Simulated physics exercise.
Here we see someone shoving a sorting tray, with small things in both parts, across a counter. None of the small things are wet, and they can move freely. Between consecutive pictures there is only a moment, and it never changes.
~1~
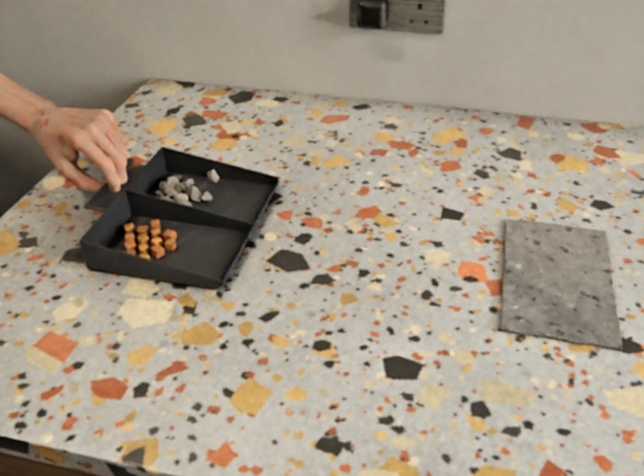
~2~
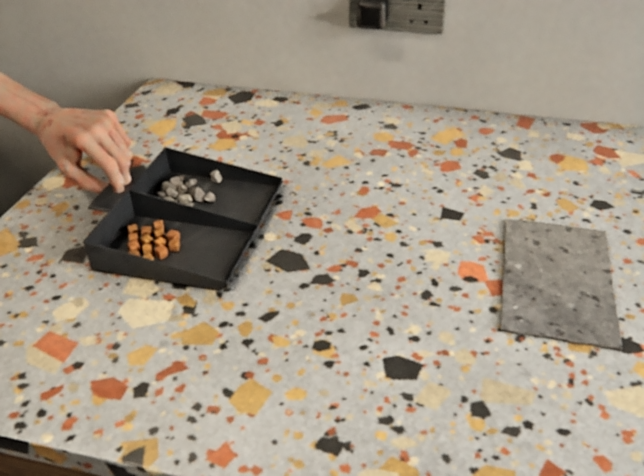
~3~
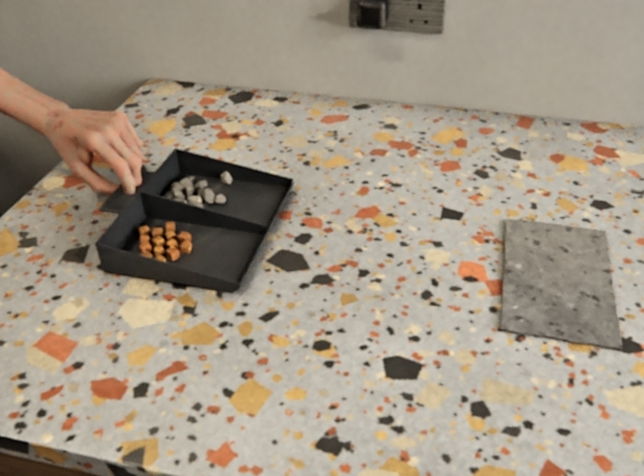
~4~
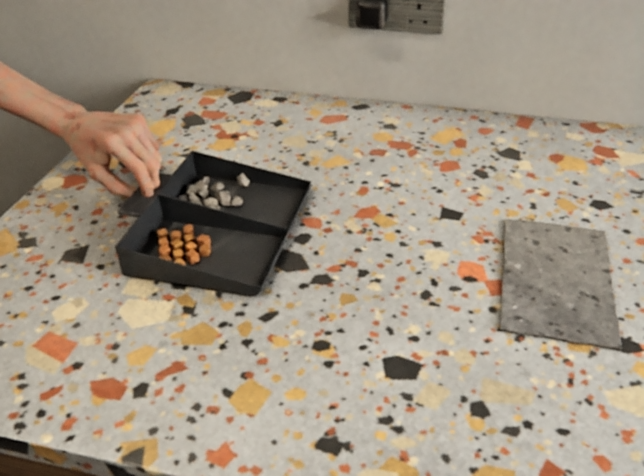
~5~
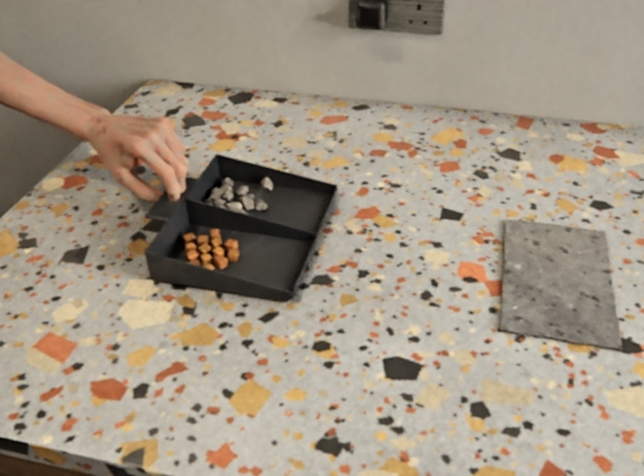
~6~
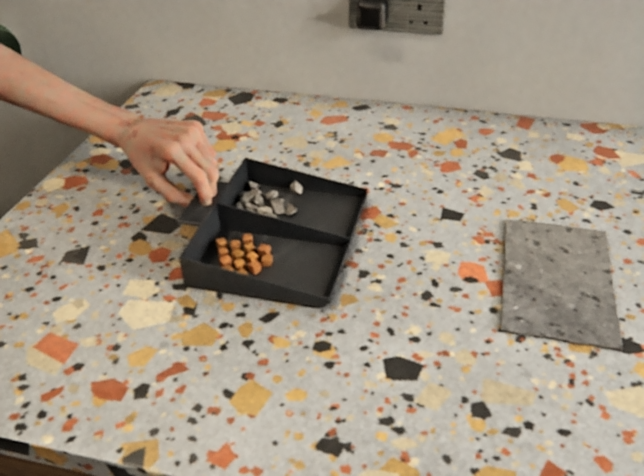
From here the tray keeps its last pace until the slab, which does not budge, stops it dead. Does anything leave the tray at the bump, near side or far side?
The near batch stays put, while the far batch stays put.
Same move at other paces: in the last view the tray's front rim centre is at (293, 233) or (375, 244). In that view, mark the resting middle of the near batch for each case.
Try 1 about (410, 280); try 2 about (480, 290).
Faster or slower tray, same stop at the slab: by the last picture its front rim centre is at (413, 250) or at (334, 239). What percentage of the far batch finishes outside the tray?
Close to 20 in a hundred the first time, close to 0 in a hundred the second.
Then, 0.12 s later than the last frame, tray still sliding, front rim near (424, 251); near batch all inside; far batch all inside.
Then, 0.34 s later than the last frame, tray stopped at the slab; near batch all inside, moved towards the front rim; far batch all inside, moved towards the front rim.
When it is over, tray stopped at the slab; near batch all inside, moved towards the front rim; far batch all inside, moved towards the front rim.
